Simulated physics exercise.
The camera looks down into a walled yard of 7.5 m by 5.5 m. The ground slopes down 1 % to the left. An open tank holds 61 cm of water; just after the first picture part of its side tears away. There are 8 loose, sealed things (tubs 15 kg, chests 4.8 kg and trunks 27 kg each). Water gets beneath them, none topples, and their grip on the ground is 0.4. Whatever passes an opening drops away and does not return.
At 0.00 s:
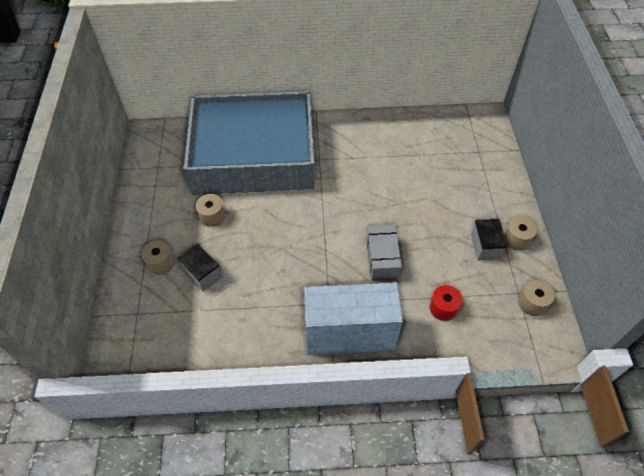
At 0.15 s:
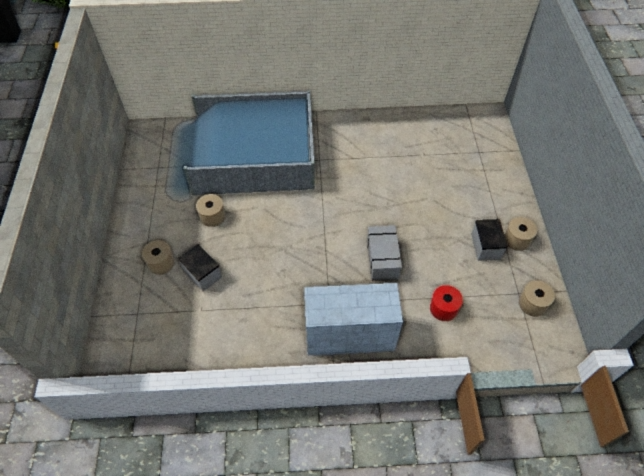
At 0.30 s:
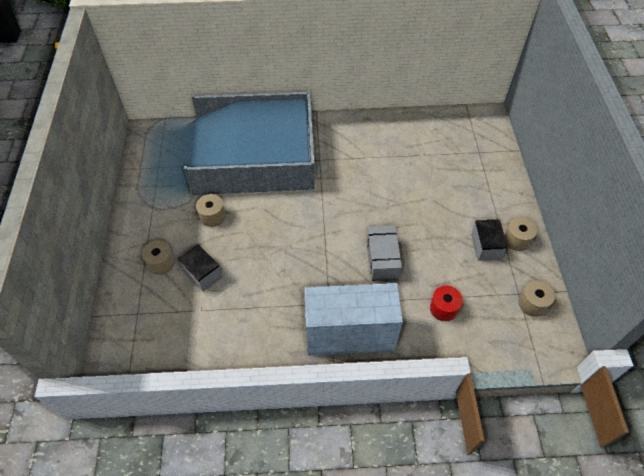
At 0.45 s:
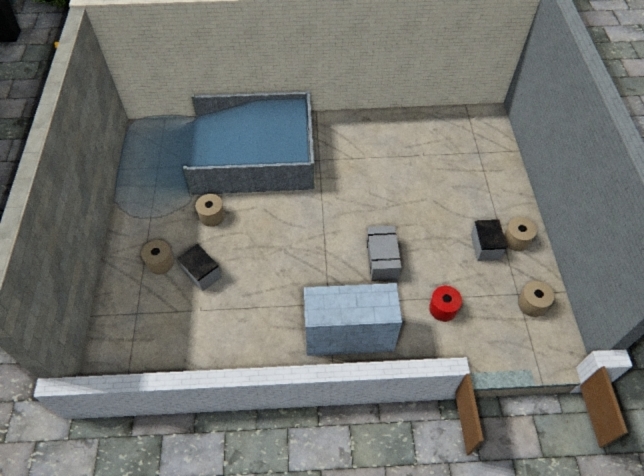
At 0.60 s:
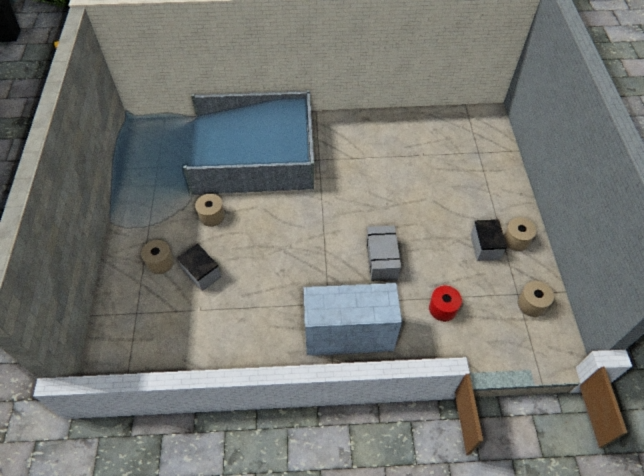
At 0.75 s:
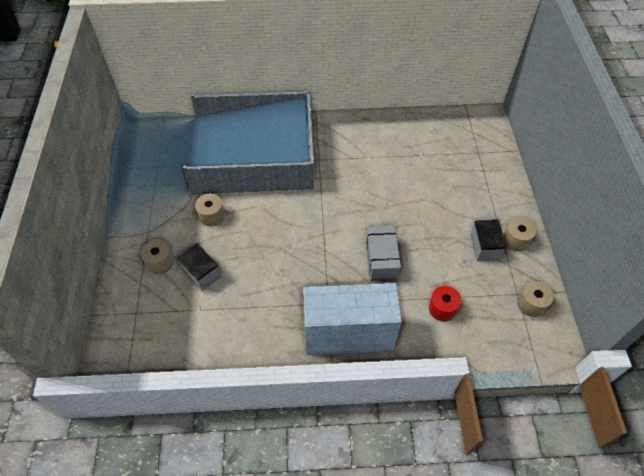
In a walled yard with scattered tubs and boxes, the left side of a water-filled tank opens, and water spreads across the paved floor to the left wall, while the red tub and the other objects show almost no movement.
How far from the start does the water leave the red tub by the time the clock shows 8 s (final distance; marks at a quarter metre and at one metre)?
The red tub barely shifts.
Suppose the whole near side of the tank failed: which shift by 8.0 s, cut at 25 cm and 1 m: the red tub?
Then the red tub moves a short way.
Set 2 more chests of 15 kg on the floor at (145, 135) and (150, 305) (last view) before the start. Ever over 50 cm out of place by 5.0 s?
In turn: More, past it.
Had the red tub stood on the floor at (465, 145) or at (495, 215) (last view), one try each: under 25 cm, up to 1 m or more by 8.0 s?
In turn: It holds its place; it barely shifts.
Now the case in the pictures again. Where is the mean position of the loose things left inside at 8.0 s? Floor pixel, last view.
Around (405, 246).
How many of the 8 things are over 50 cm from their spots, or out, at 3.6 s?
I count 2.
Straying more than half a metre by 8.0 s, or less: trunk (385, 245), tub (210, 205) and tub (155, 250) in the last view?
In that order: Less, short of it, past it.
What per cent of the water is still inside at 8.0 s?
Some 98 per cent remains.
After 1.6 s the red tub is near (447, 299), 0.0 m from its start, aground; 0 of 8 are out; 0 afloat.
After 3.6 s the red tub is near (447, 299), 0.0 m from its start, aground; 0 of 8 are out; 0 afloat.
After 5.6 s the red tub is near (447, 299), 0.0 m from its start, aground; 0 of 8 are out; 1 afloat.
After 8.0 s the red tub is near (447, 299), 0.0 m from its start, aground; 0 of 8 are out; 1 afloat.
